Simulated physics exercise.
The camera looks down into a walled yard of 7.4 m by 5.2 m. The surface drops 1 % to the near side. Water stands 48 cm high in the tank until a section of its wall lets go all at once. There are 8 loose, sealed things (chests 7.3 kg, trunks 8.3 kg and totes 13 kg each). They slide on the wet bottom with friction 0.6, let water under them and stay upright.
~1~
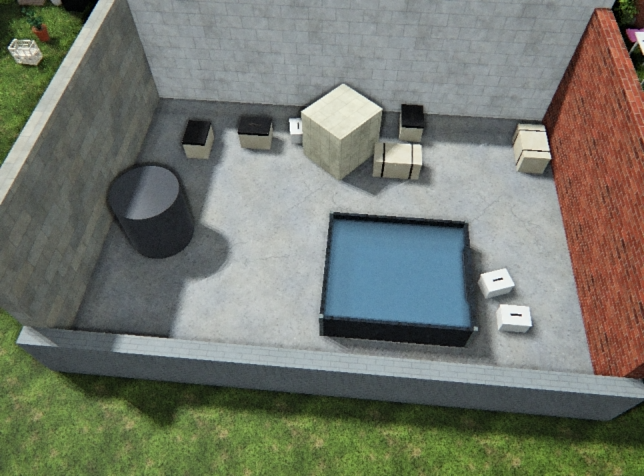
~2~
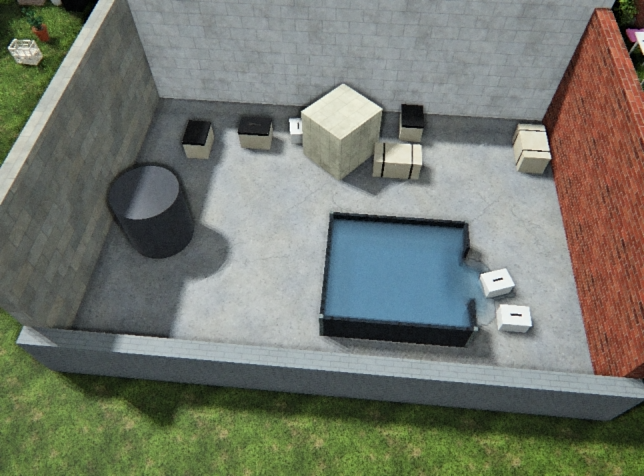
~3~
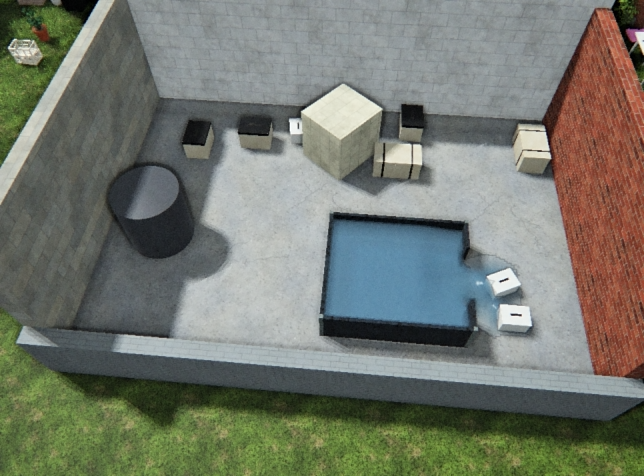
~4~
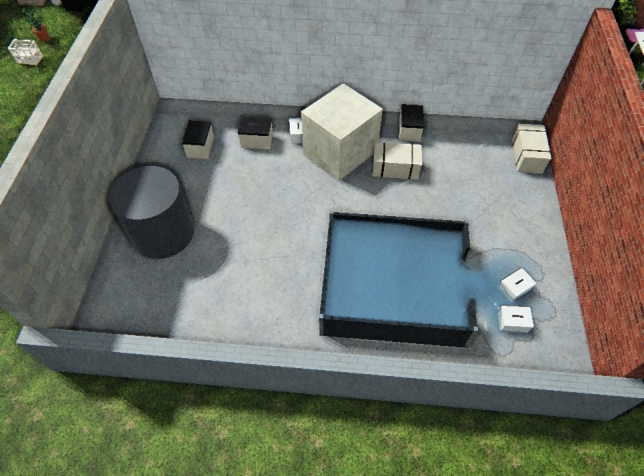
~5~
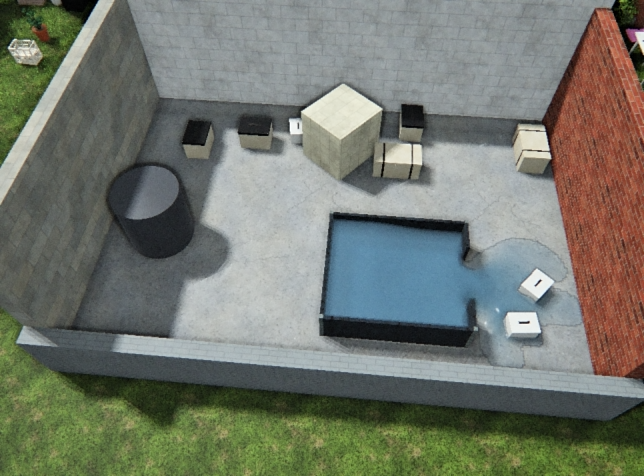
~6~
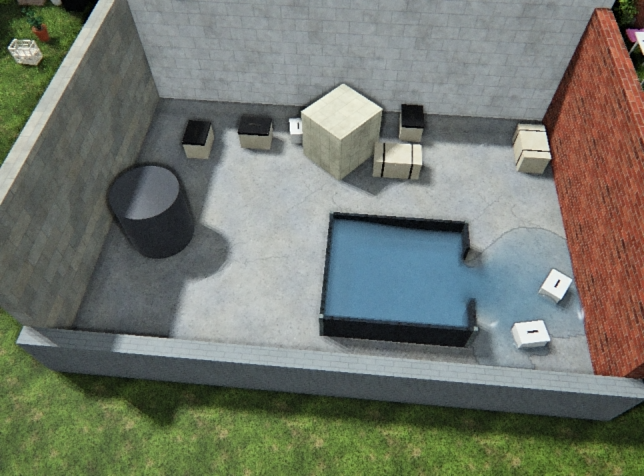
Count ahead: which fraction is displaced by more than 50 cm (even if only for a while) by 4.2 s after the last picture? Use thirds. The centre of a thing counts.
It is between one and two thirds.
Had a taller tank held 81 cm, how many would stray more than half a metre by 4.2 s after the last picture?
In that case 5 of them.
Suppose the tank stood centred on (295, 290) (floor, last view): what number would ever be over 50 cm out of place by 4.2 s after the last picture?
Then 3.
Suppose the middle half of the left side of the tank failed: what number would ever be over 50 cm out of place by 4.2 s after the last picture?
Then 1.
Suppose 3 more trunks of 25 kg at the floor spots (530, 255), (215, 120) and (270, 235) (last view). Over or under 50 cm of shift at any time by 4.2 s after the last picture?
In that order: More, less, short of it.
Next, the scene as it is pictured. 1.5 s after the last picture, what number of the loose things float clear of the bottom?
I count 2.
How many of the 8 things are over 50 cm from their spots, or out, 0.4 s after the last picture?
I count 2.
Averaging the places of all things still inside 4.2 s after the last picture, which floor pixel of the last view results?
Near (365, 171).
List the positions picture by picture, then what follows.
In the first frame, a tote at (498, 280) rests on the ground; a tote at (516, 315), on the bottom; 3.4 m2 under water; 0 of 8 have shifted.
In the second frame, a tote at (498, 280) rests on the ground; a tote at (516, 315), on the bottom; 3.8 m2 under water; 0 of 8 have shifted.
In the third frame, a tote at (504, 280), on the bottom, 9 cm from its start; a tote at (516, 315) rests on the ground; water covers 4.1 m2; 1 of 8 have shifted.
In the fourth frame, a tote at (519, 282) rests on the ground, 31 cm from its start; a tote at (518, 316), on the bottom; water covers 4.7 m2; 1 of 8 have shifted.
In the fifth frame, a tote at (538, 283), on the bottom, 58 cm from its start; a tote at (524, 322) rests on the ground, 15 cm from its start; water covers 5.5 m2; 2 of 8 have shifted.
In the sixth frame, a tote at (557, 284), on the bottom, 86 cm from its start; a tote at (533, 332) rests on the ground, 31 cm from its start; 6.5 m2 under water; 2 of 8 have shifted.
Then, 0.4 s after the last picture 2 of 8 are over 50 cm from their spots; 0 afloat.
Then, 1.5 s after the last picture 2 of 8 are over 50 cm from their spots; 2 afloat.
Then, 2.8 s after the last picture 3 of 8 are over 50 cm from their spots; 2 afloat.
Then, 4.2 s after the last picture 4 of 8 are over 50 cm from their spots, and 4 have been at some point; 3 afloat.
